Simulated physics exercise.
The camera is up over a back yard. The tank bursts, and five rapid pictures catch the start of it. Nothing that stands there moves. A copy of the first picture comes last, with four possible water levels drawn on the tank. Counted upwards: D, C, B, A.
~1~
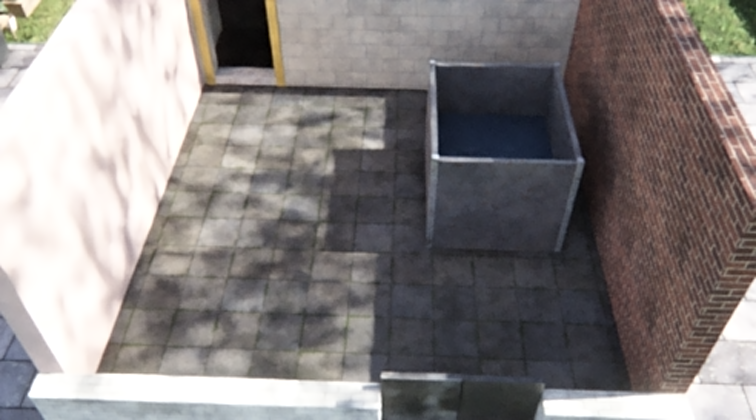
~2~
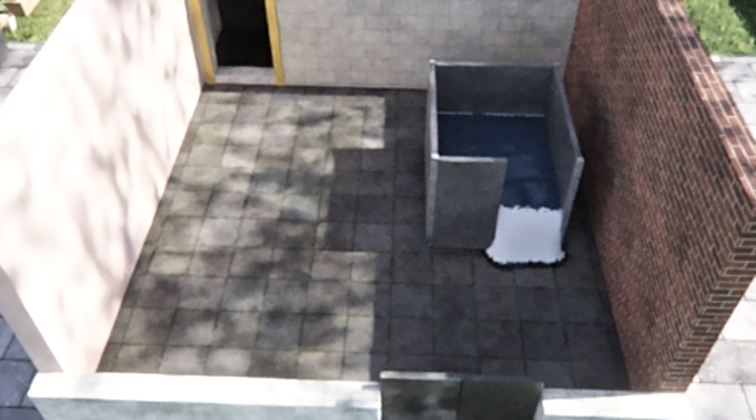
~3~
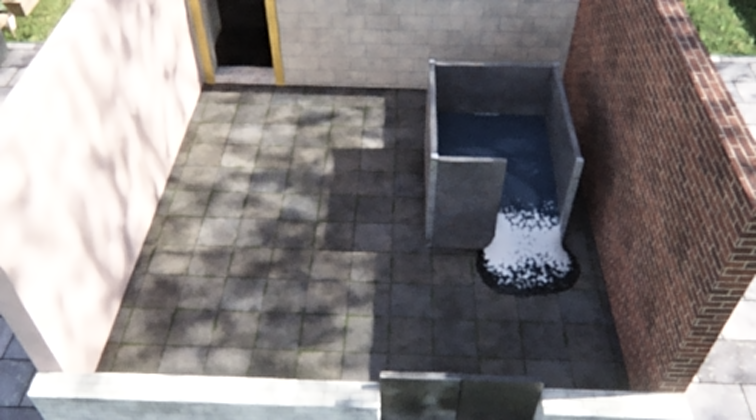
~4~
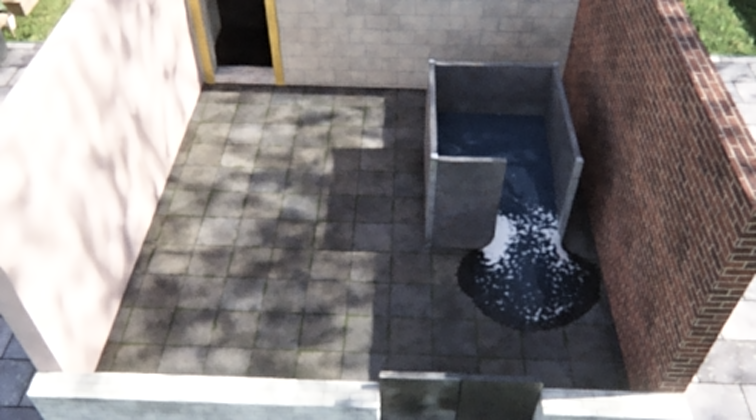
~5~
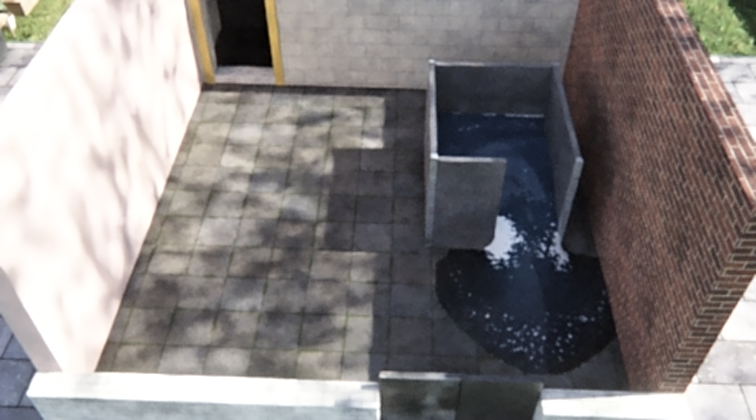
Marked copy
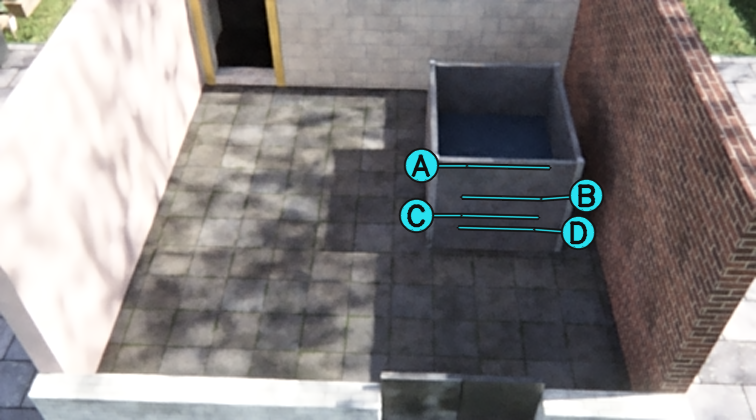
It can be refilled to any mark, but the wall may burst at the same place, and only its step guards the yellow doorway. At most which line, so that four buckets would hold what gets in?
B is the one.
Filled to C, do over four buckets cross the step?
No, that is safe.
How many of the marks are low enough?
Three.
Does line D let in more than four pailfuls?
No, that is safe.
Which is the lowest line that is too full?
That is line A.
On the marked copy, A at (507, 166); B at (502, 198); C at (499, 216); D at (497, 228); from the bottom up D, C, B, A.
Choosing A, about 14 bucketfuls get in.
Choosing B, a bucket or two gets in.
Choosing C, nothing gets over.
Choosing D, nothing gets over.
